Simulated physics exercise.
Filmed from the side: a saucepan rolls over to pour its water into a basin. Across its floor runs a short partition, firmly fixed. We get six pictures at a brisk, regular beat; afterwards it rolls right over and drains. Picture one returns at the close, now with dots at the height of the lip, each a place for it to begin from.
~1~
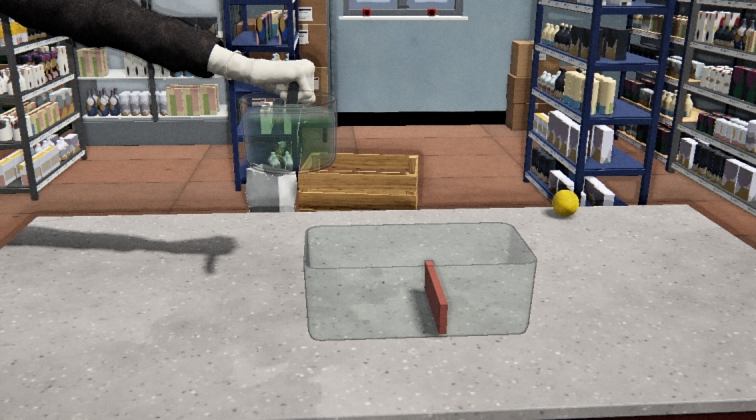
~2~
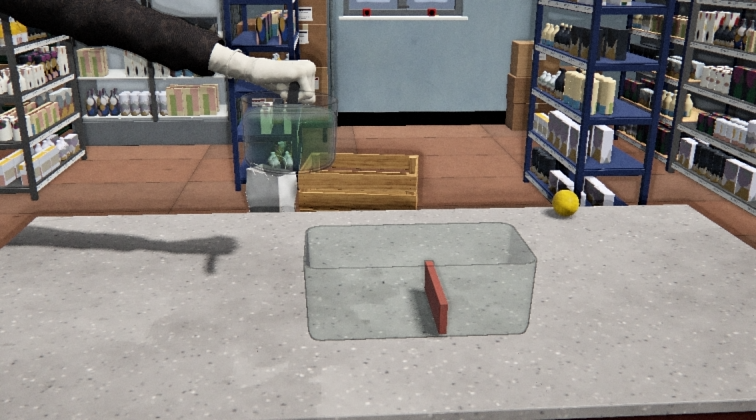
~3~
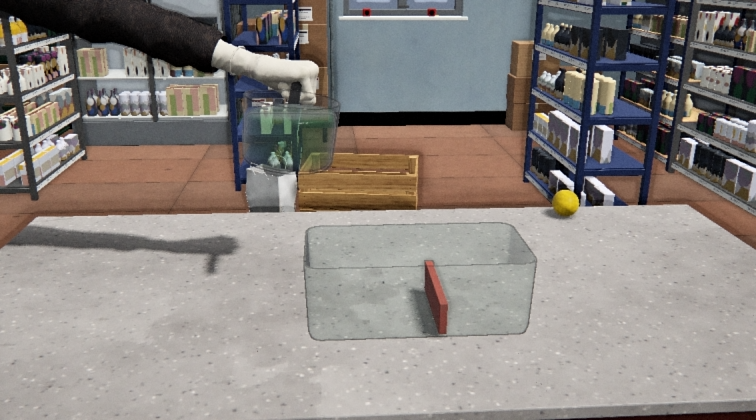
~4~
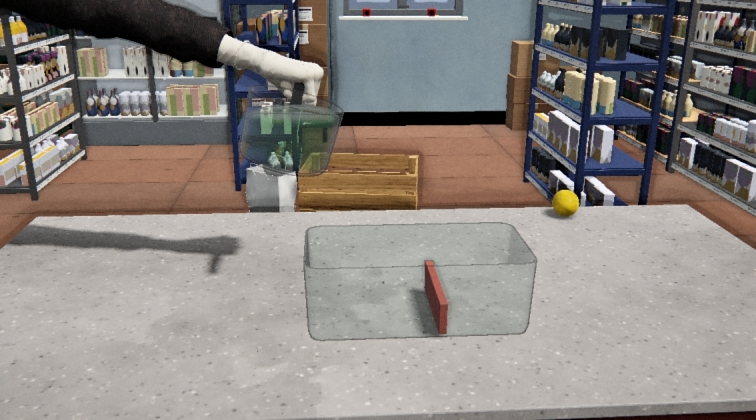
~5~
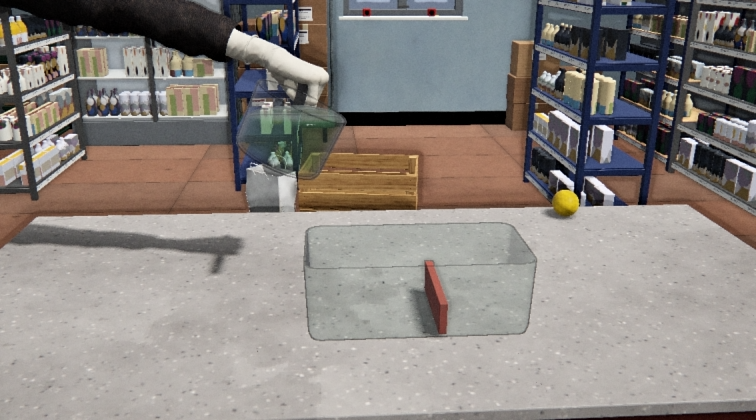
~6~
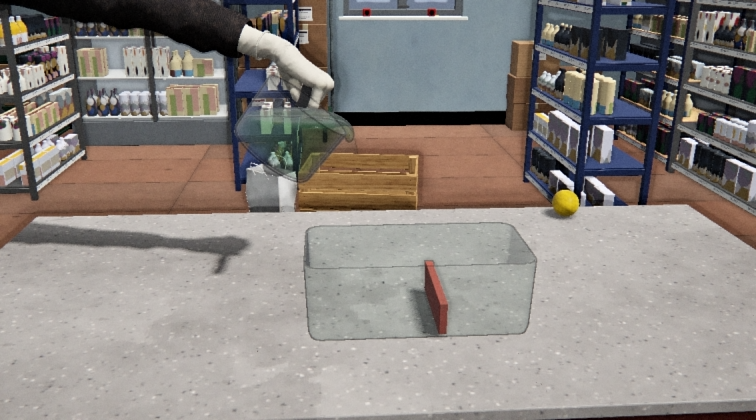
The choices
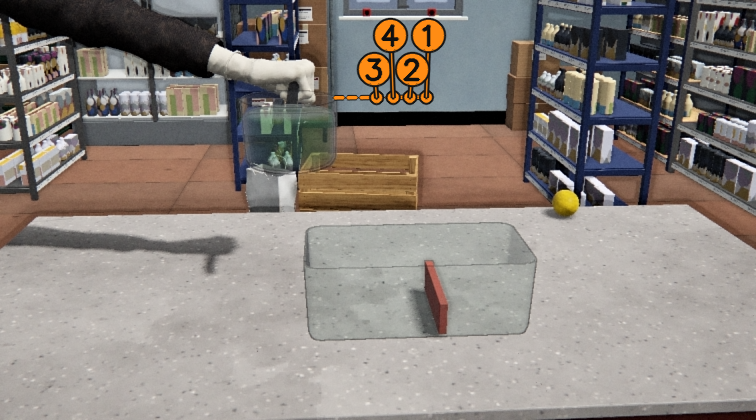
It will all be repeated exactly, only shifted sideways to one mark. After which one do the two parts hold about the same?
4.
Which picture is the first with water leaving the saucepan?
In picture 6.
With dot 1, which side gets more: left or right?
The right one.
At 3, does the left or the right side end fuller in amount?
The left side.
On the marked copy, 1 at (426, 97); 2 at (409, 97); 3 at (376, 97); 4 at (393, 97).
If 1 is chosen, about 11 % ends left of the wall and 87 % right of it.
If 2 is chosen, about 28 % ends left of the wall and 71 % right of it.
If 3 is chosen, about 68 % ends left of the wall and 29 % right of it; 3 % is lost outside.
If 4 is chosen, about 43 % ends left of the wall and 55 % right of it.
